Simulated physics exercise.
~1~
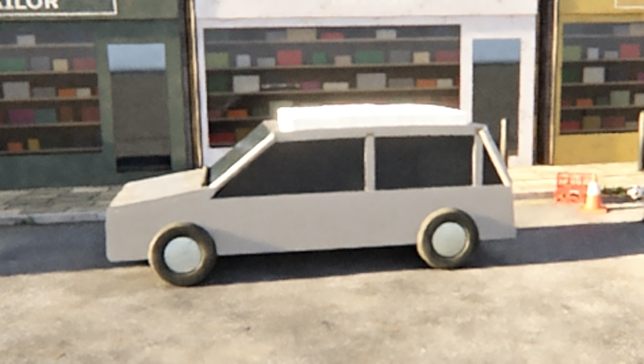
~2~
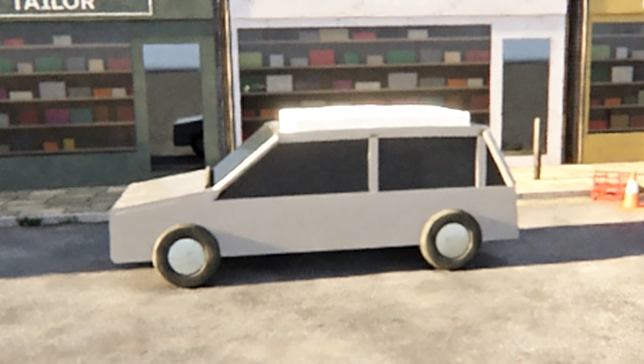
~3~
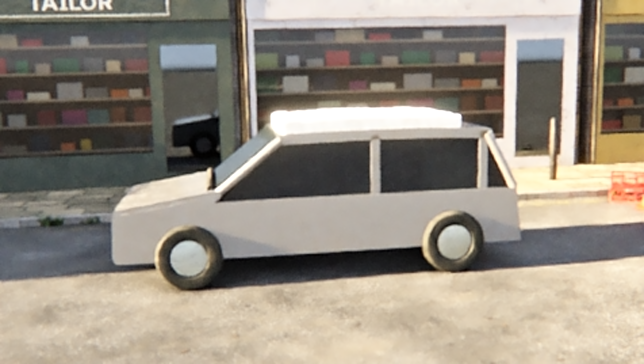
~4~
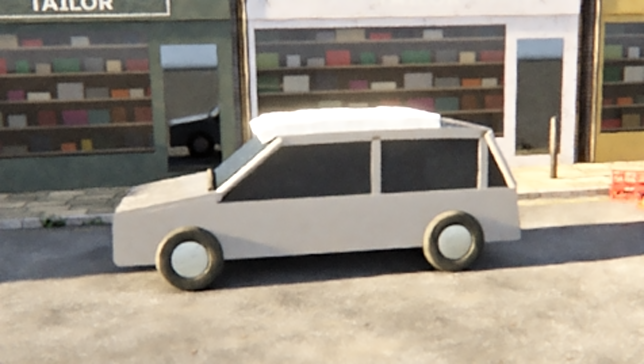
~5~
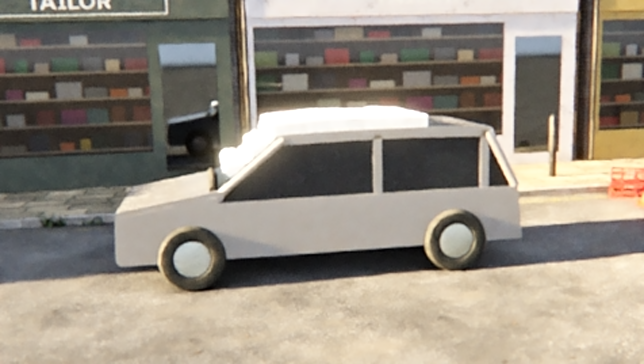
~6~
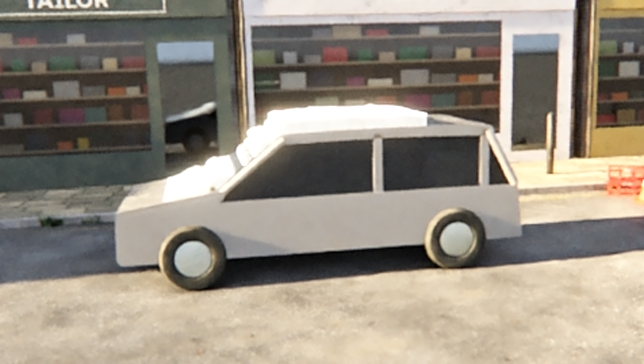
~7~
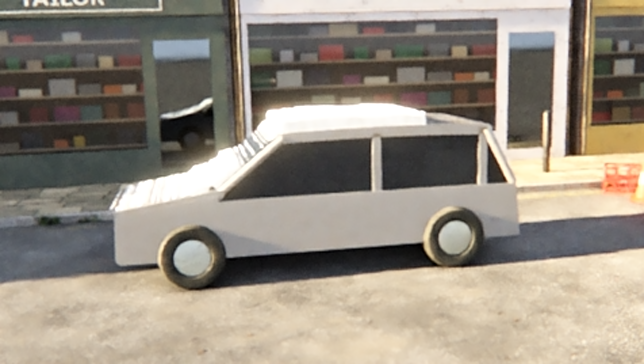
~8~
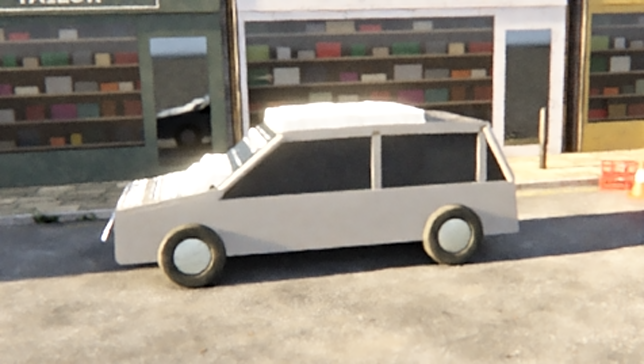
The clip opens on a boxy, pale grey estate car heading left past a row of shops, one signed as a tailor, with a thick white slab of snow on its roof. As the car brakes to a halt, the slab slides forward, baring the rear of the roof. Its front edge passes the top of the windscreen and breaks into lumps that tumble down the glass. Some of the snow spills onto the bonnet and spreads toward the nose. It ends with most of the snow still on the roof and a smaller, broken layer across the windscreen and bonnet.
